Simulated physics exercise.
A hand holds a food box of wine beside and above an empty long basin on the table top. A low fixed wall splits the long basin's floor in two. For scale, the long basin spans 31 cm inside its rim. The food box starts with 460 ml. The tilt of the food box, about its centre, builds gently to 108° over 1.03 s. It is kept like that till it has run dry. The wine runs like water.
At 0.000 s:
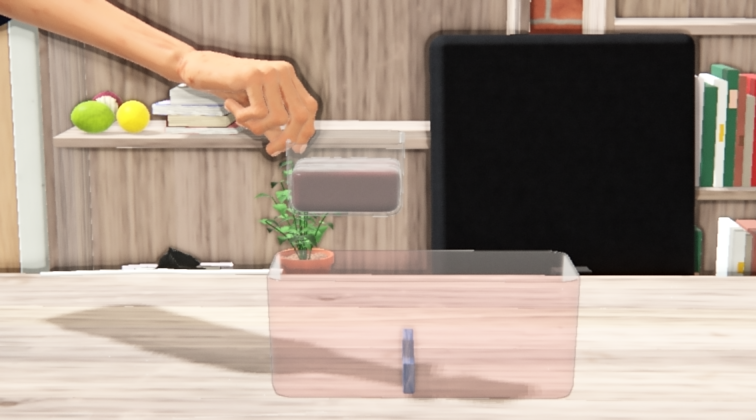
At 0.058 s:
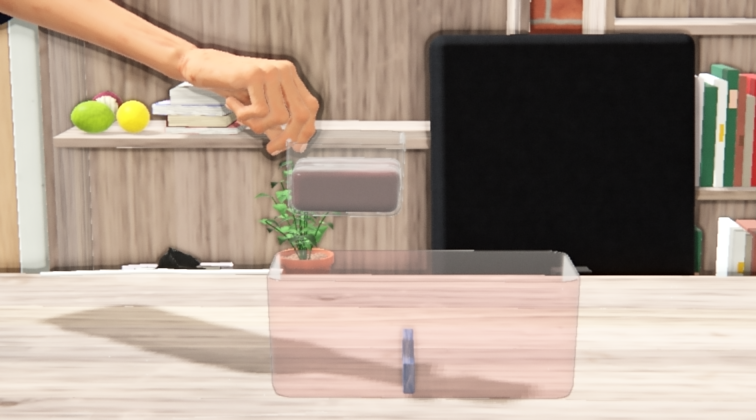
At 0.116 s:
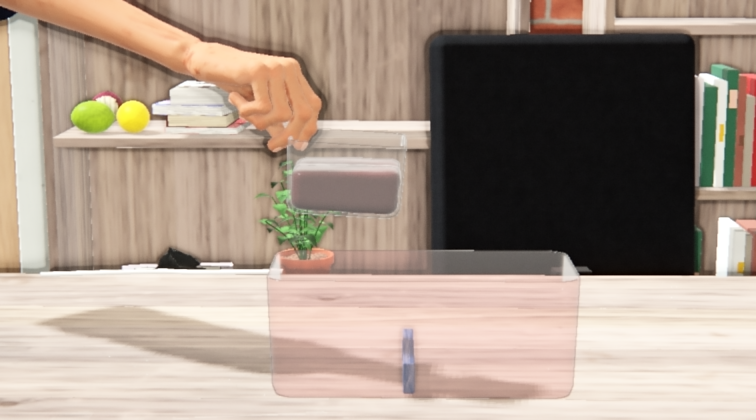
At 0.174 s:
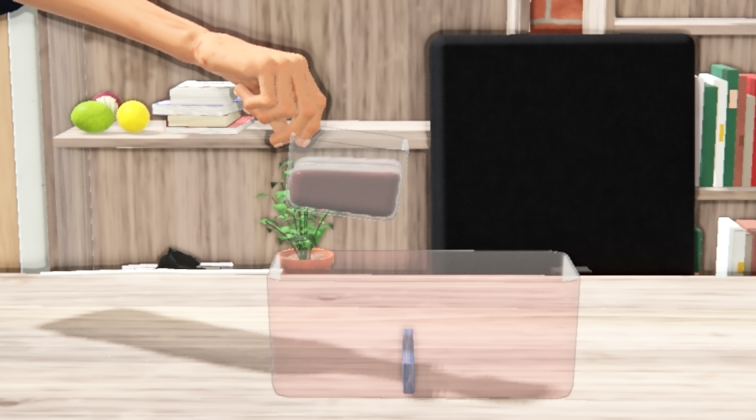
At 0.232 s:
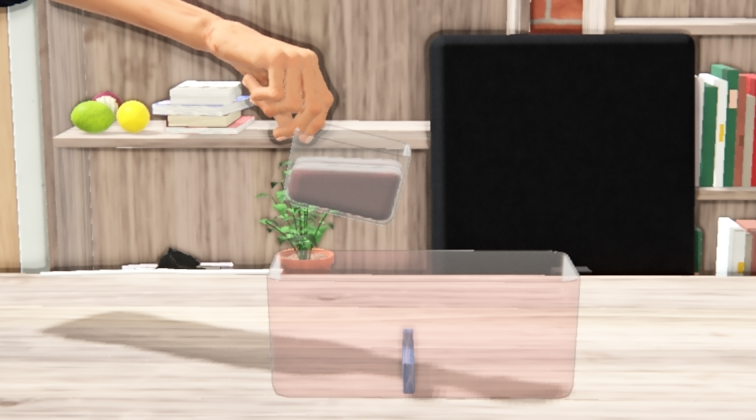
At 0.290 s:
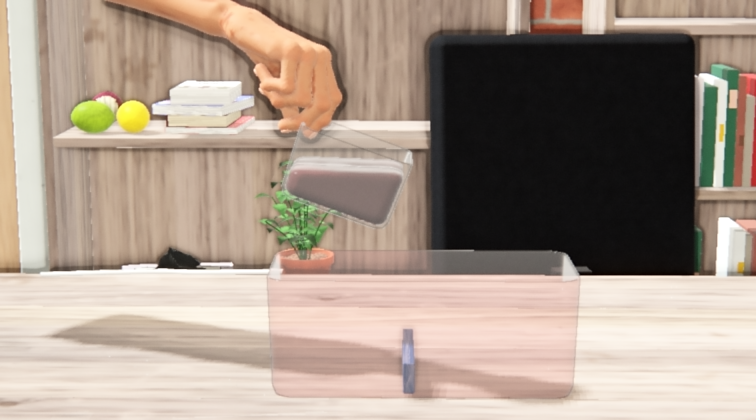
A hand holds a clear food box of dark, brownish wine above a long, pink-tinted transparent basin on a pale wooden table, seen from the front at table height. Behind stand a potted plant, a large black panel, books at right, and a shelf with green and yellow fruit at left. The hand gradually tilts the box, lowering its right side, while the camera stays still.
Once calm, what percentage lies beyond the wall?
Roughly 91 per cent is past the wall.
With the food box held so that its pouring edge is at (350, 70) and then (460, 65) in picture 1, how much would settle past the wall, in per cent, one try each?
In turn about 55 and 90 per cent.
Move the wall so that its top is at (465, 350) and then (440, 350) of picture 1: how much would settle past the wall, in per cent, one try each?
First 20, then 60 per cent.
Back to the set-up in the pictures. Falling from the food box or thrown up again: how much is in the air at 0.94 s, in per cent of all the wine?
Some 7 per cent.
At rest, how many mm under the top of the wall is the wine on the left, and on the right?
Some 30 mm on the left and 12 mm on the right.
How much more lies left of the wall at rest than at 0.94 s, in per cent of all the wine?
About 2 per cent.
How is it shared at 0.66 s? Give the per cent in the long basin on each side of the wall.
Some 0 per cent left and 18 right.
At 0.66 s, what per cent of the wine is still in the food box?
About 52 per cent.
After 0.66 s the tilt is 77° and 52 per cent is still to pour, 0 is left of the wall and 17 right of it.
After 0.94 s the tilt is 106° and 10 per cent is still to pour, 7 is left of the wall and 76 right of it.
After 1.22 s the tilt is 108° and 0 per cent is still to pour, 10 is left of the wall and 90 right of it.
After 1.53 s the tilt is 108° and 0 per cent is still to pour, 9 is left of the wall and 91 right of it.
In the end 9 per cent lies left of the wall, 91 right of it and 0 outside.
